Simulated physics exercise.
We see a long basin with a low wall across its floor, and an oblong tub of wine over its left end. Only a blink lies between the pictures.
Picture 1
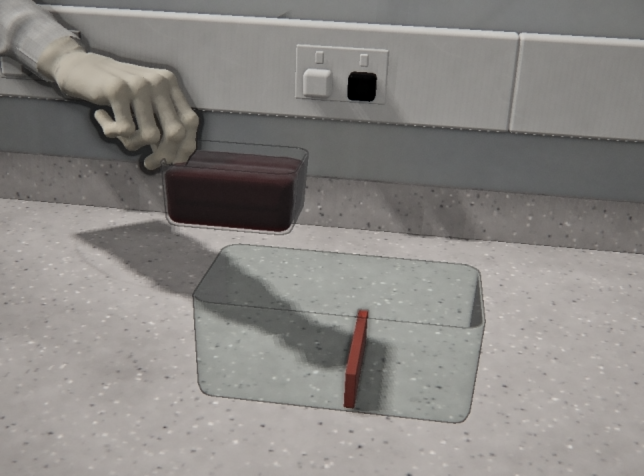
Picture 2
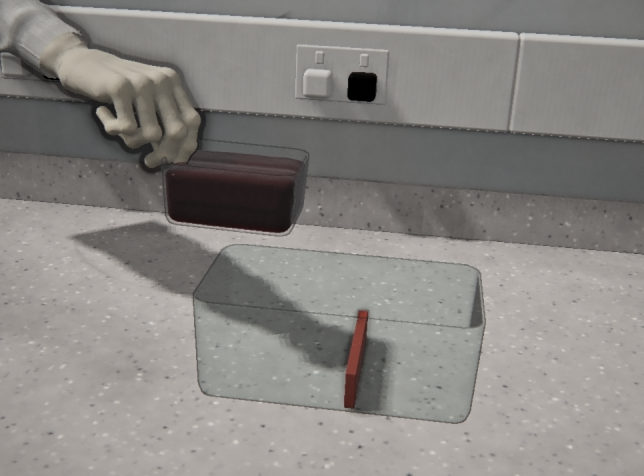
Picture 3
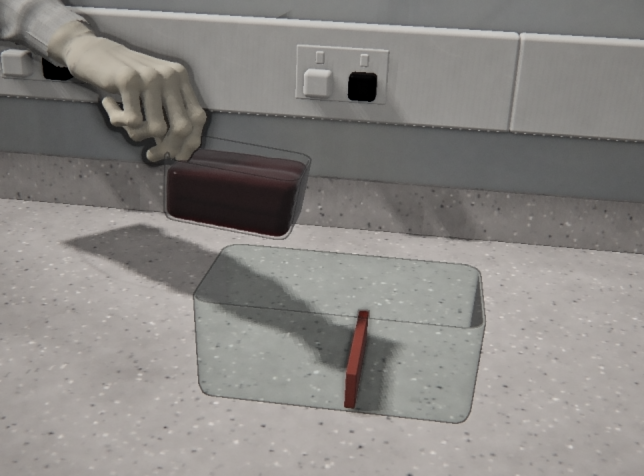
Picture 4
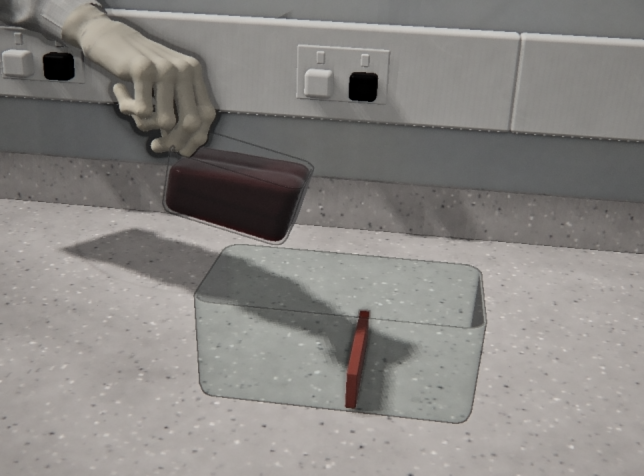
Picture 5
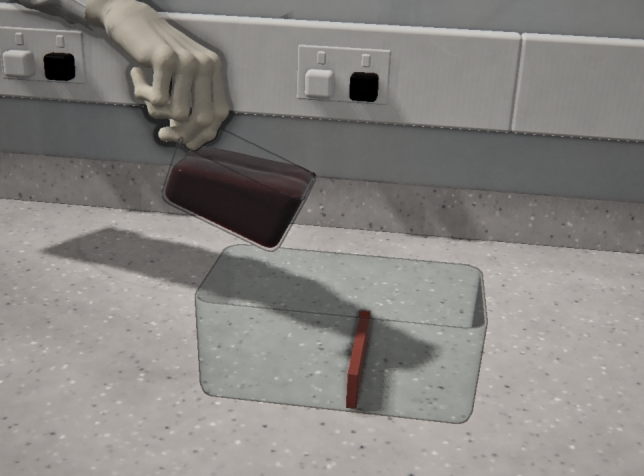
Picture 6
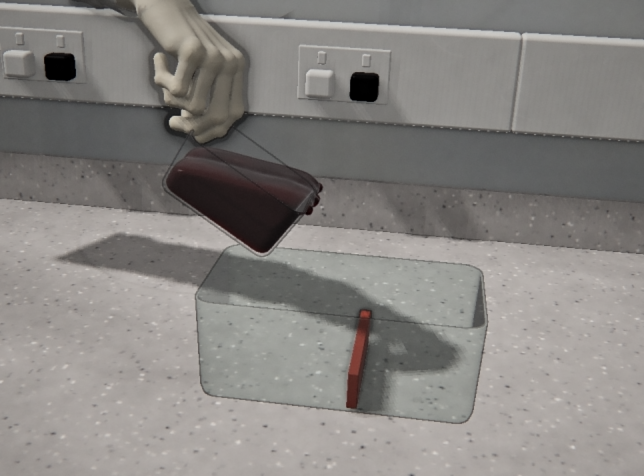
A pale hand tilting a small clear tub of dark red wine rightward above a long transparent basin with a low red wall.
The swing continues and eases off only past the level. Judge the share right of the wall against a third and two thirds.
In the end not even a third is right of the wall.
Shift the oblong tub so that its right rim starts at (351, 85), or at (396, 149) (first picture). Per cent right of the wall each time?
Near 70 % and 80 %.
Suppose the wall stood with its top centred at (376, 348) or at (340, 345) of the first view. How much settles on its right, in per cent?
The first gives 15 %, the second 50 %.
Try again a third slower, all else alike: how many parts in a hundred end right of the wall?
Some 35 per cent.
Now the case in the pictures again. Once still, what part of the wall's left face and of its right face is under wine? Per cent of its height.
The left part 50 per cent, the right part 20.
A moment on, the oblong tub is tipped on its side and 22 per cent is still to pour, 38 is left of the wall and 11 right of it.
Next, the oblong tub is tipped on its side and 5 per cent is still to pour, 73 is left of the wall and 19 right of it.
Then the oblong tub is tipped on its side and 2 per cent is still to pour, 74 is left of the wall and 19 right of it.
Later the oblong tub is tipped on its side and 0 per cent is still to pour, 76 is left of the wall and 20 right of it.
In the end 76 per cent lies left of the wall, 20 right of it and 4 outside.
